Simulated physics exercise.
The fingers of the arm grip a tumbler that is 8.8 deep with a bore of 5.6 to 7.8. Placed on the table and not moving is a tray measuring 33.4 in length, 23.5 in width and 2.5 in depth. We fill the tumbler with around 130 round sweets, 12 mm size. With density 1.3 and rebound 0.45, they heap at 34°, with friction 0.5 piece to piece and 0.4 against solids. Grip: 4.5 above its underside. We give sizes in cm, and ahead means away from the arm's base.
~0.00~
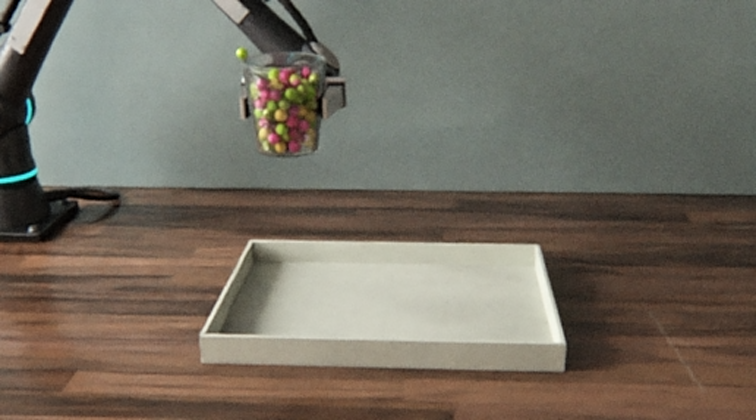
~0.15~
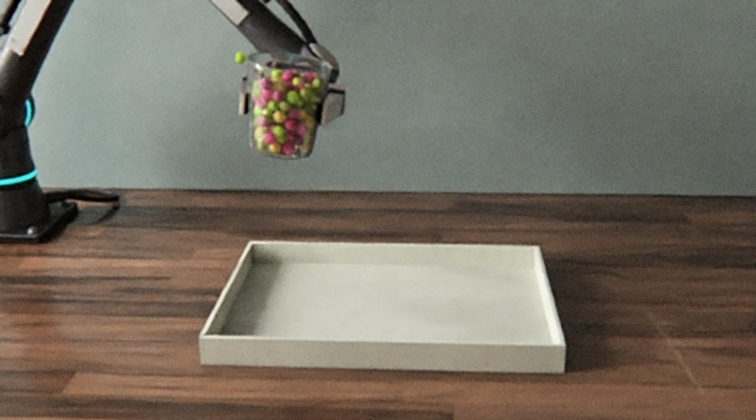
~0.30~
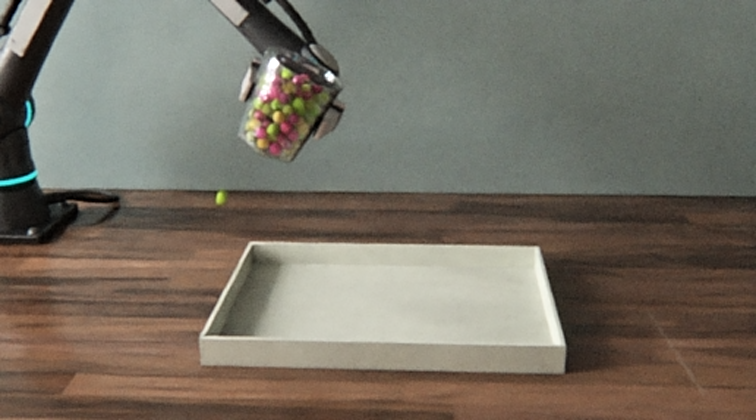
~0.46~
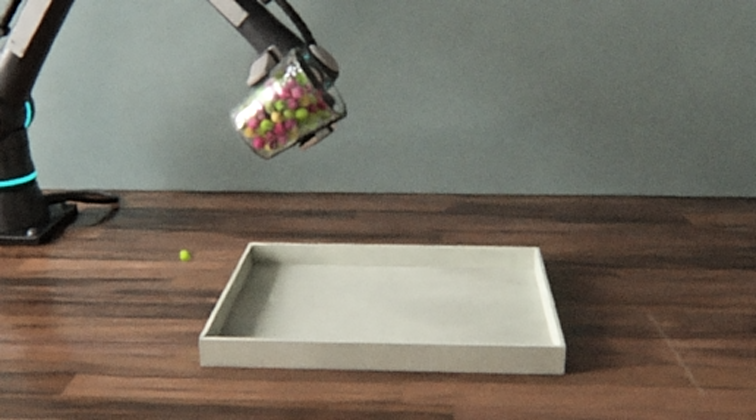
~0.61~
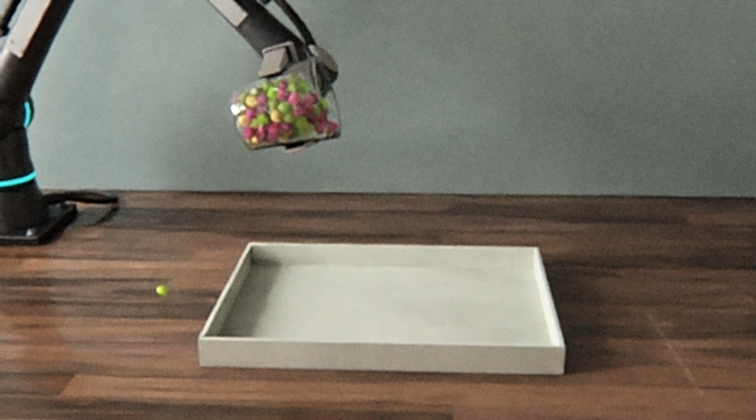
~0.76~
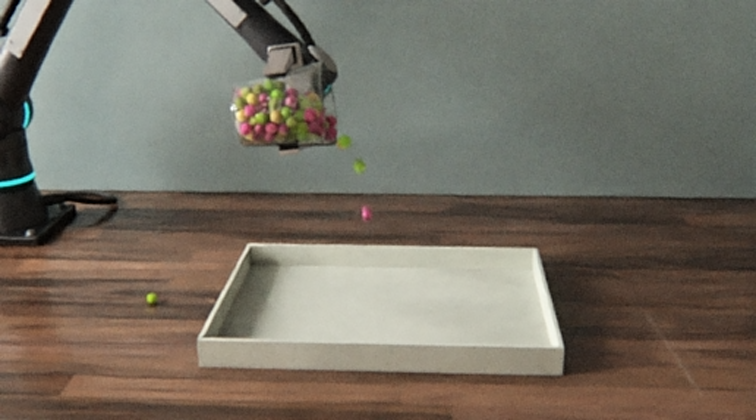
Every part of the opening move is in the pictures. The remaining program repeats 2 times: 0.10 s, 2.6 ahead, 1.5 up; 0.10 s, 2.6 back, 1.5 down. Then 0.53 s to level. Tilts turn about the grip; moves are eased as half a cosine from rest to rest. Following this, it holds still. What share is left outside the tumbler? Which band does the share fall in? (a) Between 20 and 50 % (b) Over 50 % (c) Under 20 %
(b) Over 50 %.
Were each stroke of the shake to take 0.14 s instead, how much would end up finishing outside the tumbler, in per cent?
Then roughly 60 percent.
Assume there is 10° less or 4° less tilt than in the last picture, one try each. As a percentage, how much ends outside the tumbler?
60 and 70 %.
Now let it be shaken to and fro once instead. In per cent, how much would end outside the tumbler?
Result: Approximately 65 per cent.
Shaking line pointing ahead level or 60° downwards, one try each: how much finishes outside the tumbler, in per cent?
Estimates, in order: 70 % then 25 %.
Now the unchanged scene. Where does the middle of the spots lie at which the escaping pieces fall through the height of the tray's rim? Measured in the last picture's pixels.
(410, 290).
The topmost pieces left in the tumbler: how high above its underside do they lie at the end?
It reaches close to 4.0 cm in the end.
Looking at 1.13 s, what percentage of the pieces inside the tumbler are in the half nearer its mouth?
Mouth half share: Roughly 95 %.
After 1.13 s, tilted 82° forward, highest piece 22 above the table; 69 in the tray, 44 in the tumbler, 1 on the table or floor, 17 in flight or on a rim.
After 1.50 s, tilted 23° forward, highest piece 23 above the table; 106 in the tray, 24 in the tumbler, 1 on the table or floor.
After 1.89 s, level, highest piece 22 above the table; 106 in the tray, 24 in the tumbler, 1 on the table or floor.
After 2.94 s, level, highest piece 22 above the table; 106 in the tray, 24 in the tumbler, 1 on the table or floor.
In the end, 106 in the tray, 24 in the tumbler, 1 on the table or floor. That is 82 % outside the tumbler.
